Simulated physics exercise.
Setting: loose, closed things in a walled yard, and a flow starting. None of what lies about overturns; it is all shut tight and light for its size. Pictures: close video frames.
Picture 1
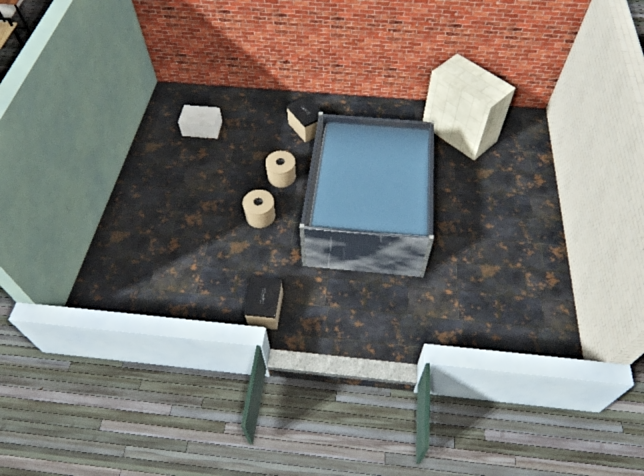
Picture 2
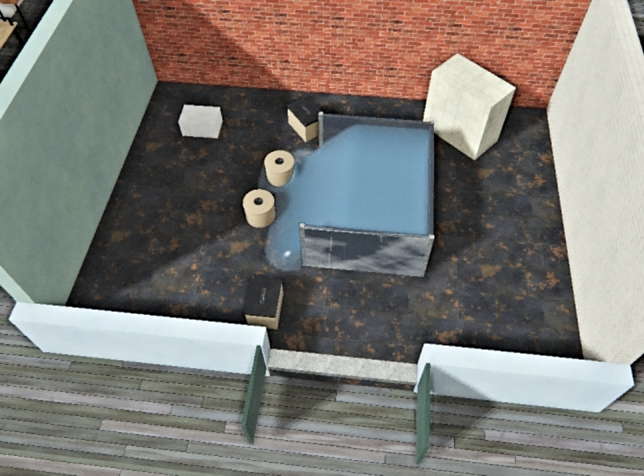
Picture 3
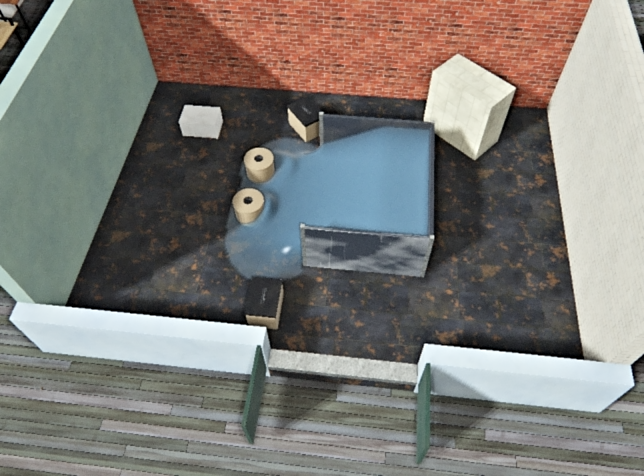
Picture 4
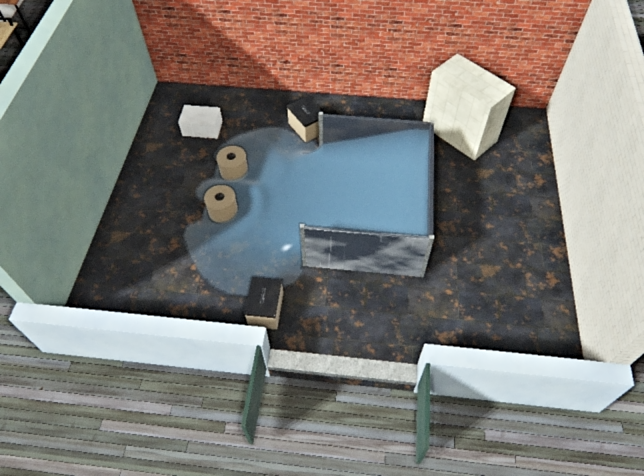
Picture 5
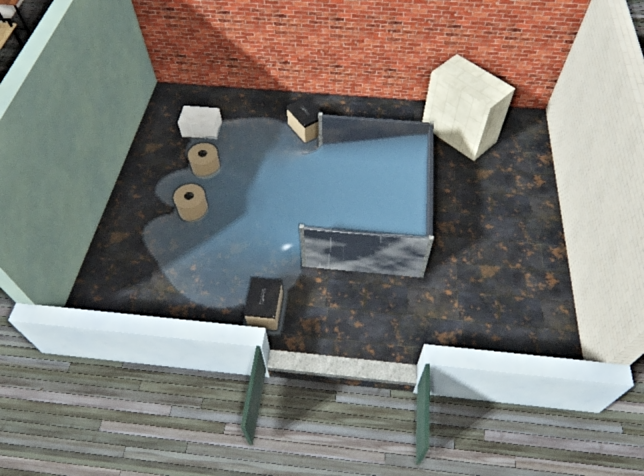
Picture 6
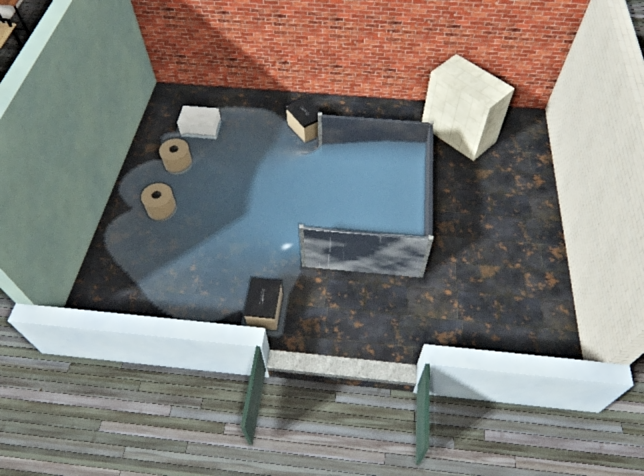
At first, a rectangular tank of blue water stands in a walled yard, with two round tan tubs and several boxes around it. Then the tank's left side is open and water spreads leftward across the dark floor, pushing the two tubs left, away from the tank, while the boxes stay put.
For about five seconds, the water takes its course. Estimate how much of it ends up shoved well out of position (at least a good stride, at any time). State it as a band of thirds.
It falls in the band of two thirds or more.
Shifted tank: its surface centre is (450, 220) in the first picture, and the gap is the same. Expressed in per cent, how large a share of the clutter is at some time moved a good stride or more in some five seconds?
My answer would be about 100 in a hundred.
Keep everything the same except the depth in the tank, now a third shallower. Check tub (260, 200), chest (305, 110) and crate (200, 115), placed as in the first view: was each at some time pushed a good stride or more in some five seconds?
Note, in sequence: Past that mark / within that / past that mark.
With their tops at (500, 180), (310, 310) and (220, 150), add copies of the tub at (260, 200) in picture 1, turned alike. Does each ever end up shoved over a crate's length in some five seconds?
First remains in place, second driven off, third driven off.
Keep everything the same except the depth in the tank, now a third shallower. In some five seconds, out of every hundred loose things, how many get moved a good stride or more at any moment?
Share: Close to 80 %.
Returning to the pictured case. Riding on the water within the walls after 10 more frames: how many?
I make it 3.
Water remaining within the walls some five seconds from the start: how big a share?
Roughly 98 in a hundred.
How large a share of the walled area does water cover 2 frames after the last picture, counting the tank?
50 %, give or take.
A moment on, 2 of 5 are well off their spots; 2 afloat.
Next, 3 of 5 are well off their spots; 3 afloat.
Later, 4 of 5 are well off their spots; 3 afloat.
In the end, 5 of 5 are well off their spots, and 5 have been at some point; 3 afloat.
